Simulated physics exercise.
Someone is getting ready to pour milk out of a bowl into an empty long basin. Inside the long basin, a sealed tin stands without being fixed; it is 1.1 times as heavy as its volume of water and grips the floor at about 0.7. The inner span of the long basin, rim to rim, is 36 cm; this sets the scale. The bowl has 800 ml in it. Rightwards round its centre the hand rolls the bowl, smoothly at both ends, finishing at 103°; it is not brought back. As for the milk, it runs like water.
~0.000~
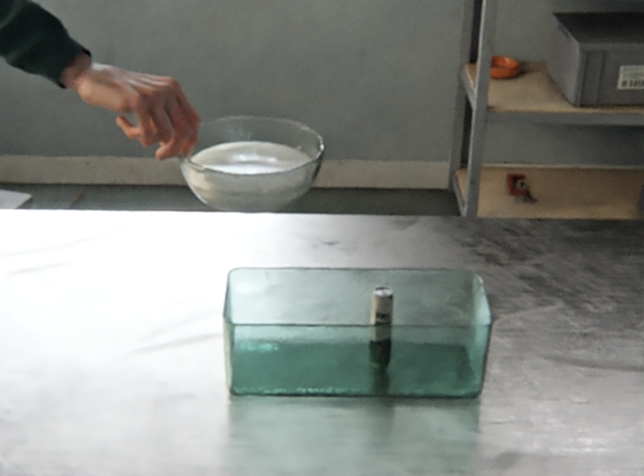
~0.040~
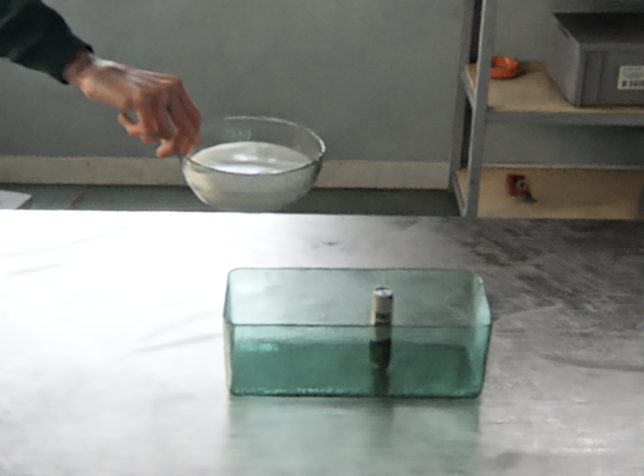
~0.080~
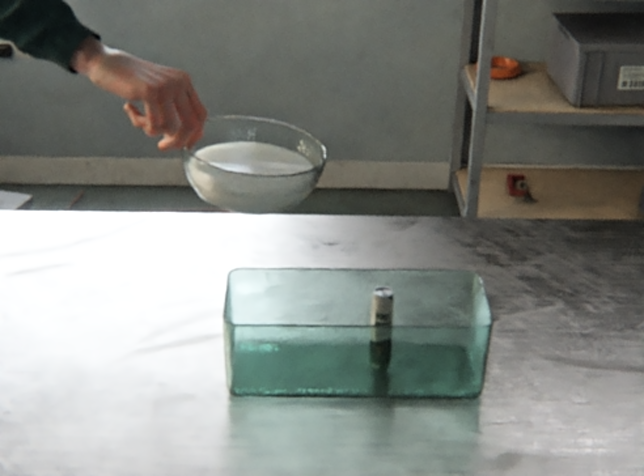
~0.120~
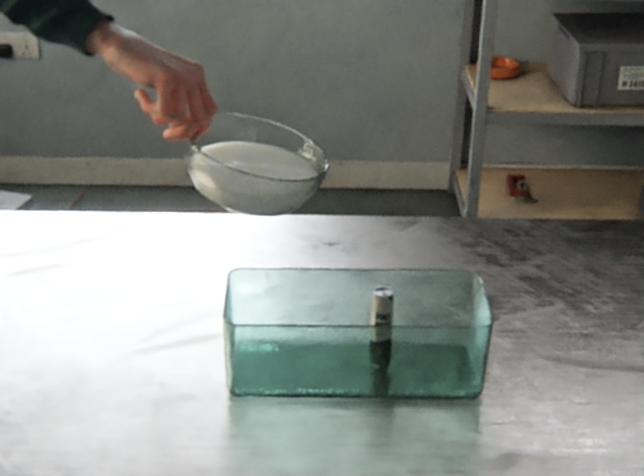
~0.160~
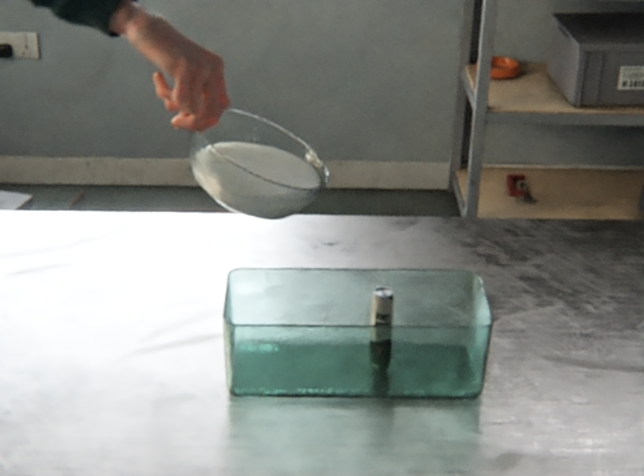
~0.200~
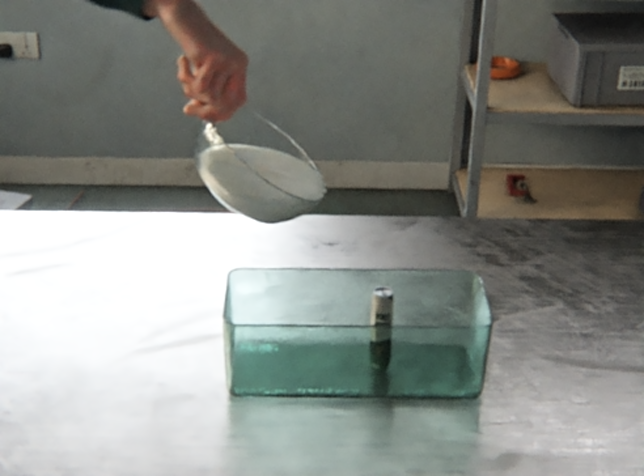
A glass bowl of milky liquid tilting steadily rightwards in a hand above a table holding a greenish basin with a tin inside.
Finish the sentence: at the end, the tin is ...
Lying on its side.
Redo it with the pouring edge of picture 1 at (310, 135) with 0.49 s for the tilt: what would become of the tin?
Result: Tin tipped over.
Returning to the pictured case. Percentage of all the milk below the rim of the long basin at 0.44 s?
Roughly 28 per cent.
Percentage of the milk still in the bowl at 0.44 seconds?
Roughly 8 %.
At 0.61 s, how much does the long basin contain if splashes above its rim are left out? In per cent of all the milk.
It works out near 96 per cent.
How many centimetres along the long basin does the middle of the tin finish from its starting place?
Shift of tin centre: Approx. 5.0 cm.
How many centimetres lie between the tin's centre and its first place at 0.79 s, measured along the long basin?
It has moved some 2 cm.
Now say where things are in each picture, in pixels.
The first picture shows tilt 0°; pouring edge (323, 147); surface from (186, 164) to (316, 166); the long basin's rim runs from (226, 296) to (486, 299); the tin's top is at (383, 295).
The second picture shows tilt 2°; pouring edge (324, 149); surface from (186, 163) to (316, 167).
The third picture shows tilt 7°; pouring edge (326, 155); surface from (188, 161) to (317, 170).
The fourth picture shows tilt 15°; pouring edge (328, 165); surface from (190, 158) to (319, 174).
The fifth picture shows tilt 25°; pouring edge (328, 177); surface from (194, 156) to (322, 178).
The sixth picture shows tilt 37°; pouring edge (324, 192); surface from (199, 156) to (321, 180); 1 per cent is over the edge.
Then, 0.44 s in, the tilt is 100° and 8 per cent is still to pour; the tin stands where it began.
Then, 0.61 s in, the tilt is 103° and 0 per cent is still to pour; the tin stands 3 cm from where it began.
Then, 0.79 s in, the tilt is 103° and 0 per cent is still to pour; the tin leans 12°.
Then, 0.99 s in, the tilt is 103° and 0 per cent is still to pour; the tin lies on its side.
Finally, the tin lies on its side.
